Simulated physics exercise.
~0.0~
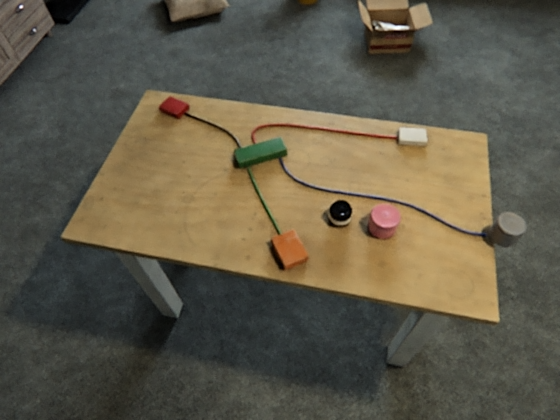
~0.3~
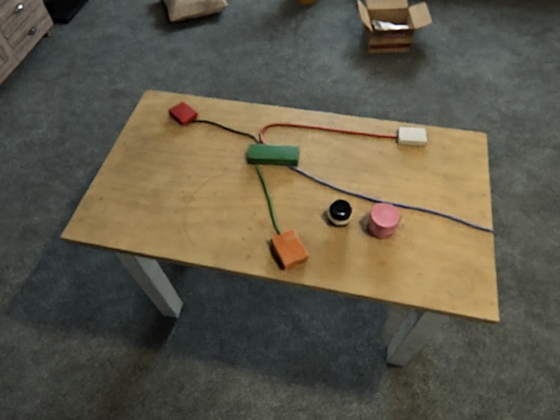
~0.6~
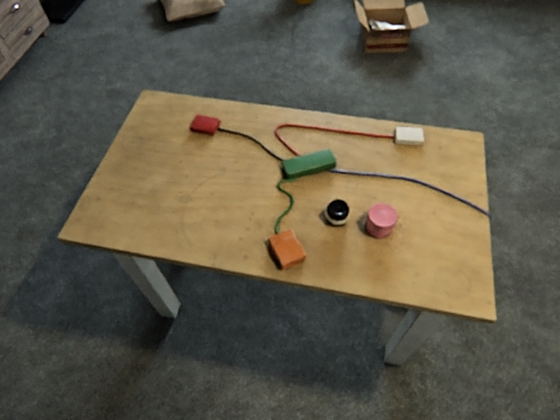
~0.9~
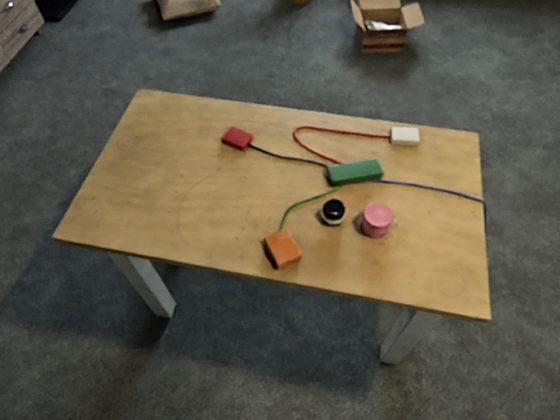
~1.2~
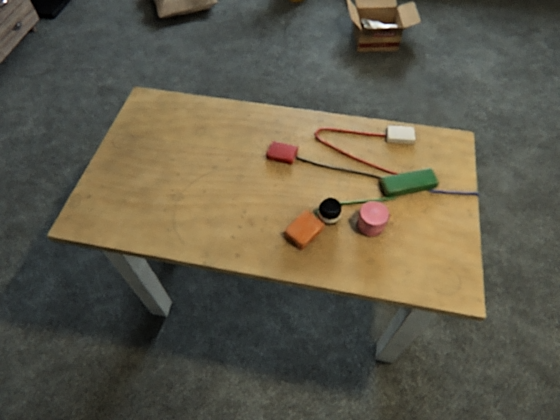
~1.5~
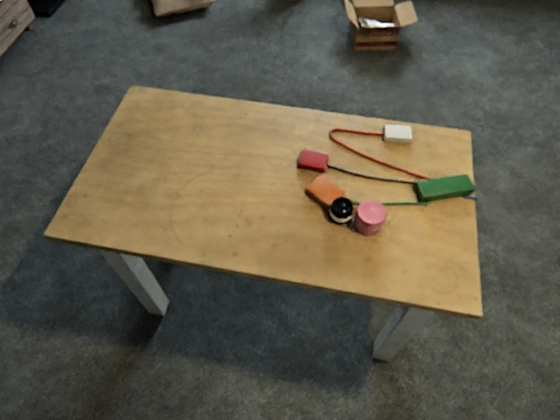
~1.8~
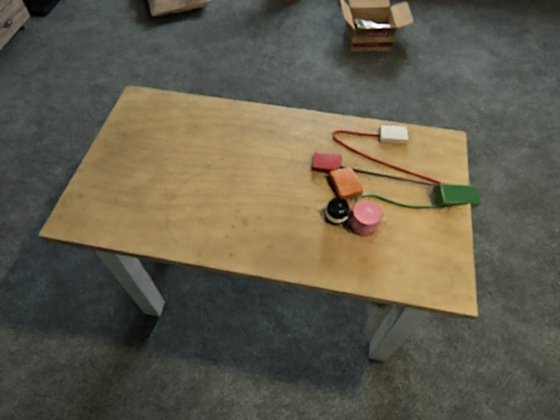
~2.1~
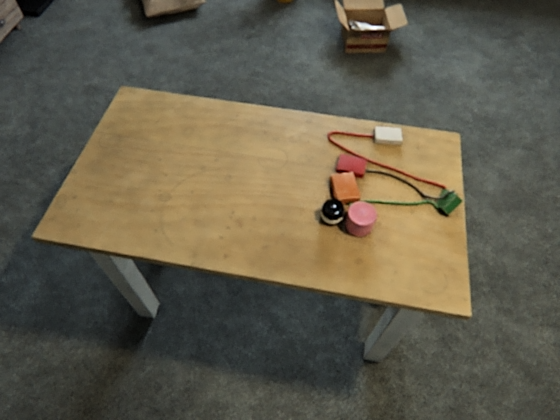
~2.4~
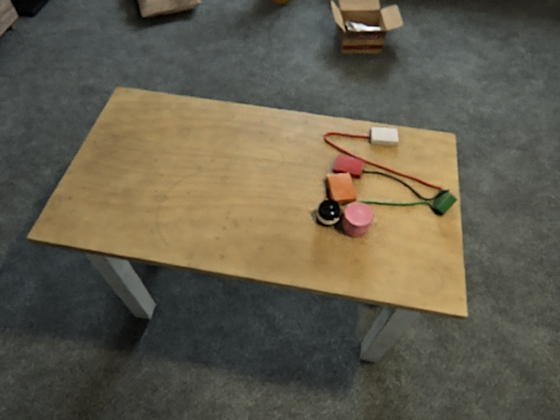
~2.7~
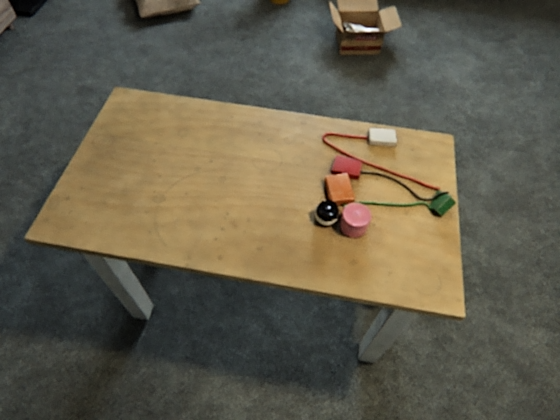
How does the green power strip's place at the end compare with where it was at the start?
It started left of the middle, toward the back of the table, and ended up at the right edge, beyond the pink tub and a little nearer the front.
